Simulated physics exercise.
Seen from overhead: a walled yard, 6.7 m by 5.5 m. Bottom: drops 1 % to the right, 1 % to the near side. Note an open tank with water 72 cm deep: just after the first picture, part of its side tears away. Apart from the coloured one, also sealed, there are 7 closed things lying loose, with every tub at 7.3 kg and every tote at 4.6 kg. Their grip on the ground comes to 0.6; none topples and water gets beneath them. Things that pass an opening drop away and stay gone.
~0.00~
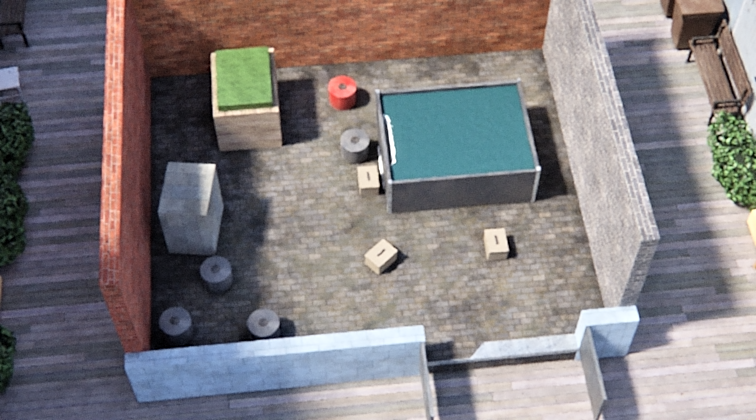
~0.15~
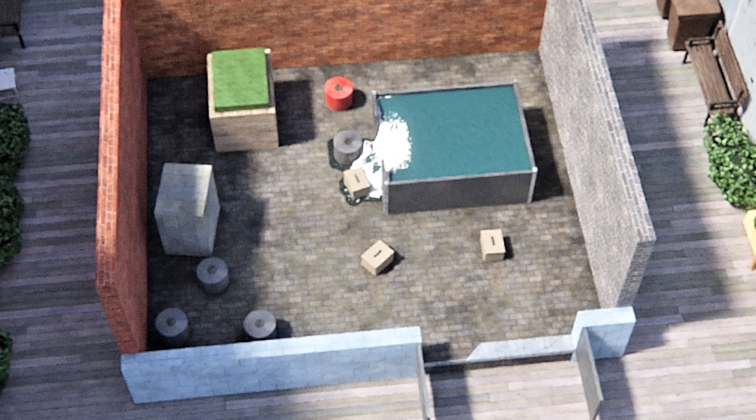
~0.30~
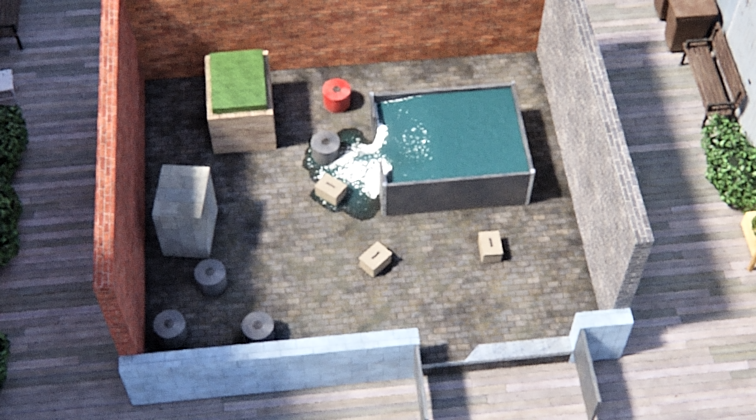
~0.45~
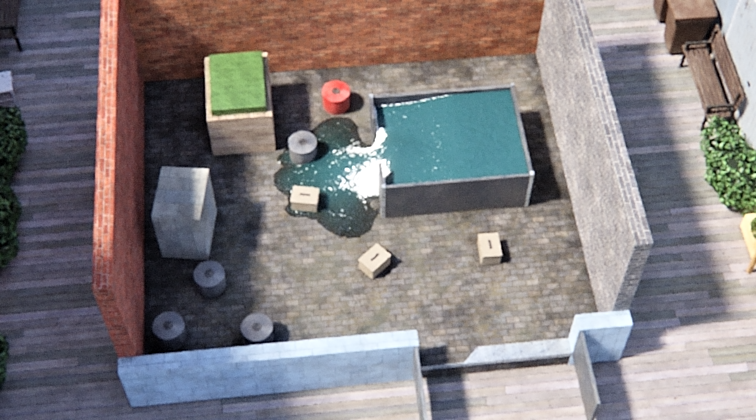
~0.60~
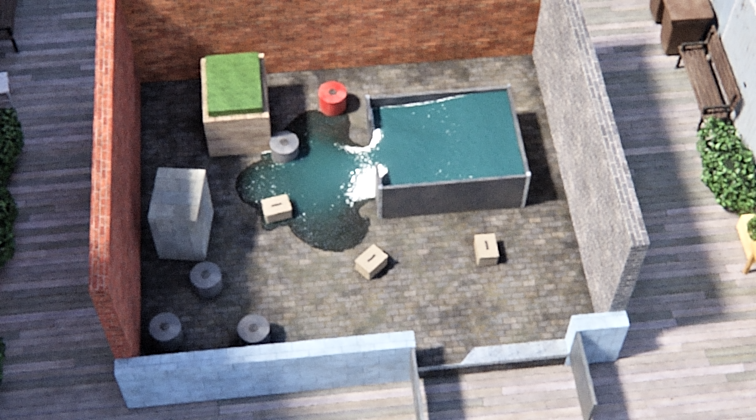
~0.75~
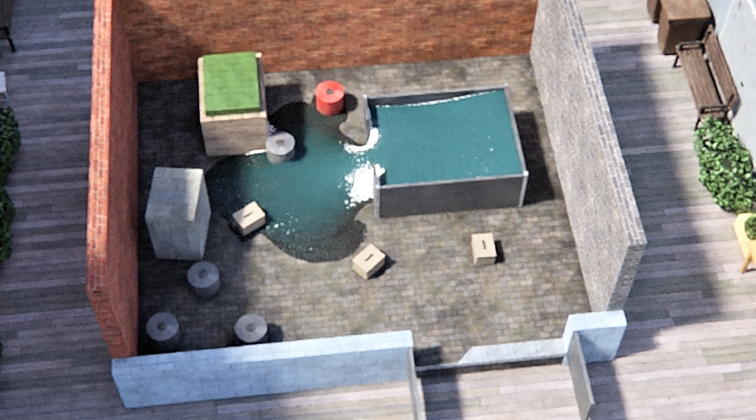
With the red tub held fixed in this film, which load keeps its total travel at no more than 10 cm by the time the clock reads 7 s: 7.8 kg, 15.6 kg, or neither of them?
Only 15.6 kg does it.
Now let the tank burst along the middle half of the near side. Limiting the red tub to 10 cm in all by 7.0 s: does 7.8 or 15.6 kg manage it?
Then I'd expect the light mass to do.
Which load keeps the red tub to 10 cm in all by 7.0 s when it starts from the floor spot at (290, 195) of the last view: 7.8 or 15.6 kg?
Going by the scene, both weights fall short.
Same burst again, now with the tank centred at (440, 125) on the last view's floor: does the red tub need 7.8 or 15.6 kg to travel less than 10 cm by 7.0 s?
Result, then: Both fail.
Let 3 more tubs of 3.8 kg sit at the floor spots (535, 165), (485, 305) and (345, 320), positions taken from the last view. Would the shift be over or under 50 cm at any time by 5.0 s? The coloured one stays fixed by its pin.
In turn: Short of it, less, over.
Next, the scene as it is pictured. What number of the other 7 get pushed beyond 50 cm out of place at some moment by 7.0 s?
It works out to 5.
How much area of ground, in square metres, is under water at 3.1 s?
Wet: Near 23 m2.
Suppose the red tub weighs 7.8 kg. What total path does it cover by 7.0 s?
Some 50 cm in all.
After 1.4 s the red tub would be 0 cm from its start with 7.8 kg and 0 cm from its start with 15.6 kg; 1 cm of water round it then.
After 3.1 s the red tub would be 0 cm from its start with 7.8 kg and 0 cm from its start with 15.6 kg; 3 cm of water round it then.
After 4.9 s the red tub would be 2 cm from its start with 7.8 kg and 0 cm from its start with 15.6 kg; 4 cm of water round it then.
After 7.0 s the red tub would be 48 cm from its start with 7.8 kg and 0 cm from its start with 15.6 kg; 5 cm of water round it then.
